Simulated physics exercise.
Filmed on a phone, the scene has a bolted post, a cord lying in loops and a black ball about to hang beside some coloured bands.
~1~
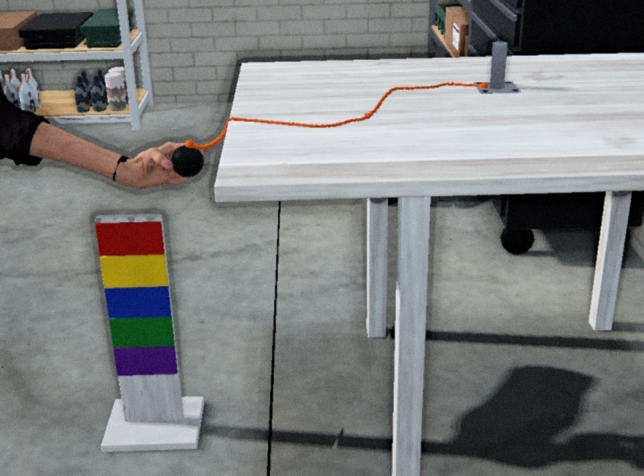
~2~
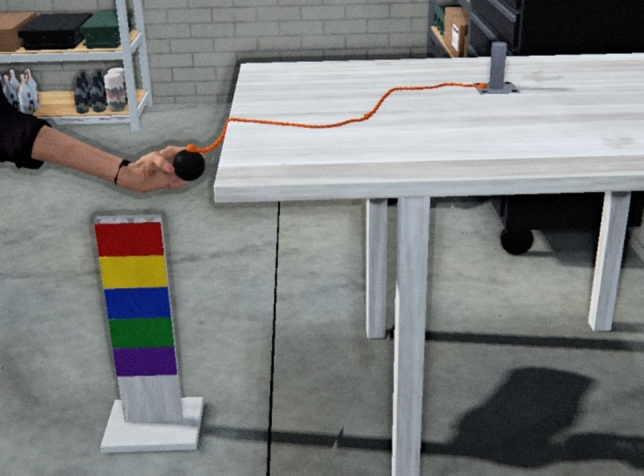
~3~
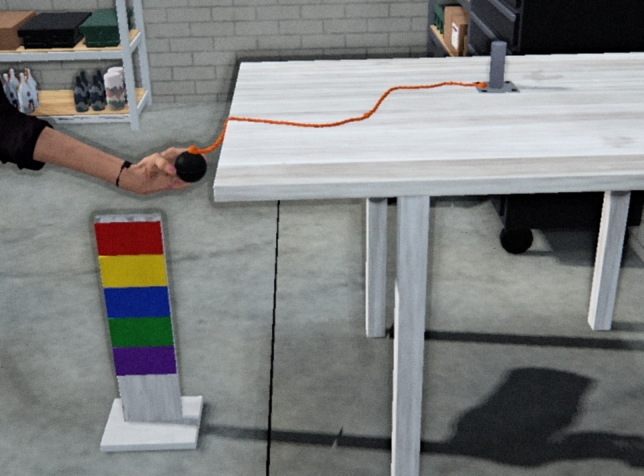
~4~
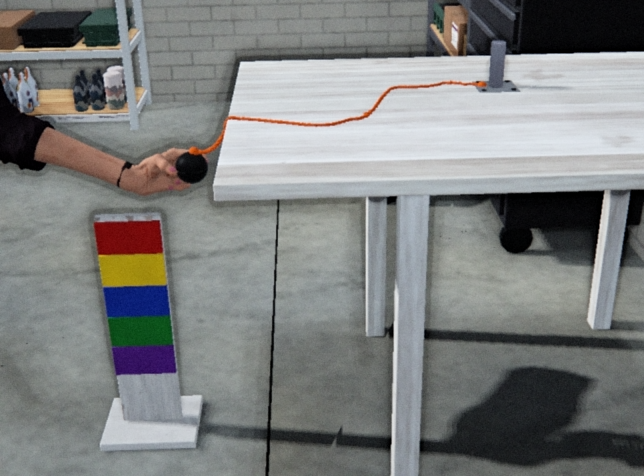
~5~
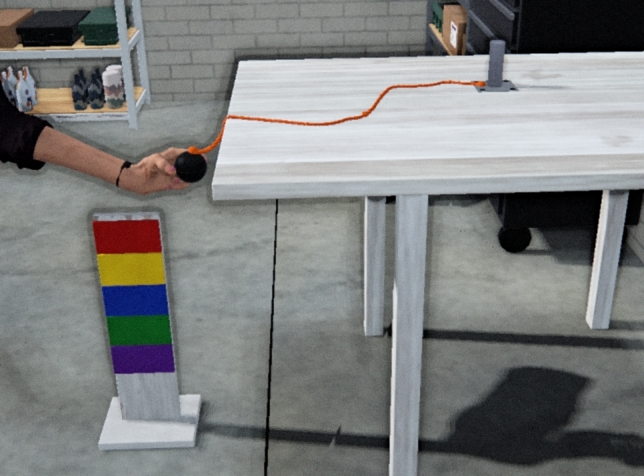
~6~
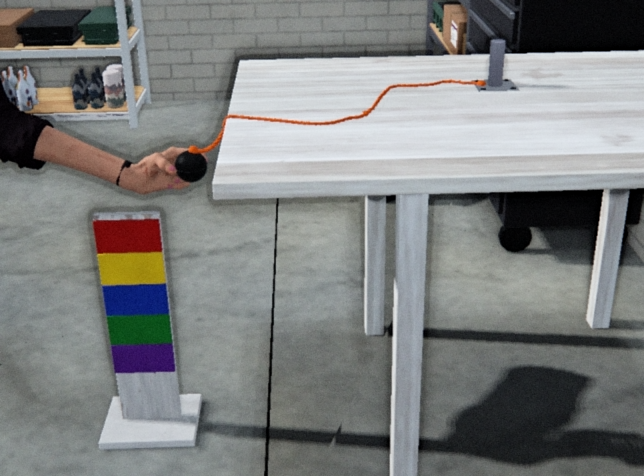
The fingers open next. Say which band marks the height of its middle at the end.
The yellow band marks it.
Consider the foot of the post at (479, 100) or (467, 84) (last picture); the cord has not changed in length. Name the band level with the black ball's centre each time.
Try one - blue; try two - blue.
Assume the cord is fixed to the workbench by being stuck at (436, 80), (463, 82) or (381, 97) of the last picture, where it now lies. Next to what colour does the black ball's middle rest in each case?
Note: Try 1 yellow; try 2 yellow; try 3 red.
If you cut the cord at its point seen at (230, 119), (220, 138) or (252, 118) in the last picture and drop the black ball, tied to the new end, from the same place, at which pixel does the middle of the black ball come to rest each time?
Try by try, the places come out as (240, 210), (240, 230) and (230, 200).
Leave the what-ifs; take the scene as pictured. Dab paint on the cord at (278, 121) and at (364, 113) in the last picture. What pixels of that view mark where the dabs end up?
One finishes at (230, 154) and the other at (289, 106).
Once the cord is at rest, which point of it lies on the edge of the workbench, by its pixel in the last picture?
It's near (314, 124) in the last picture.
Early on, ball near (203, 261); level with yellow.
Midway, ball near (261, 260); level with yellow.
Near the end, ball near (231, 266); level with yellow.
Finally, ball near (235, 266); level with yellow. Its centre hangs level with the yellow band.
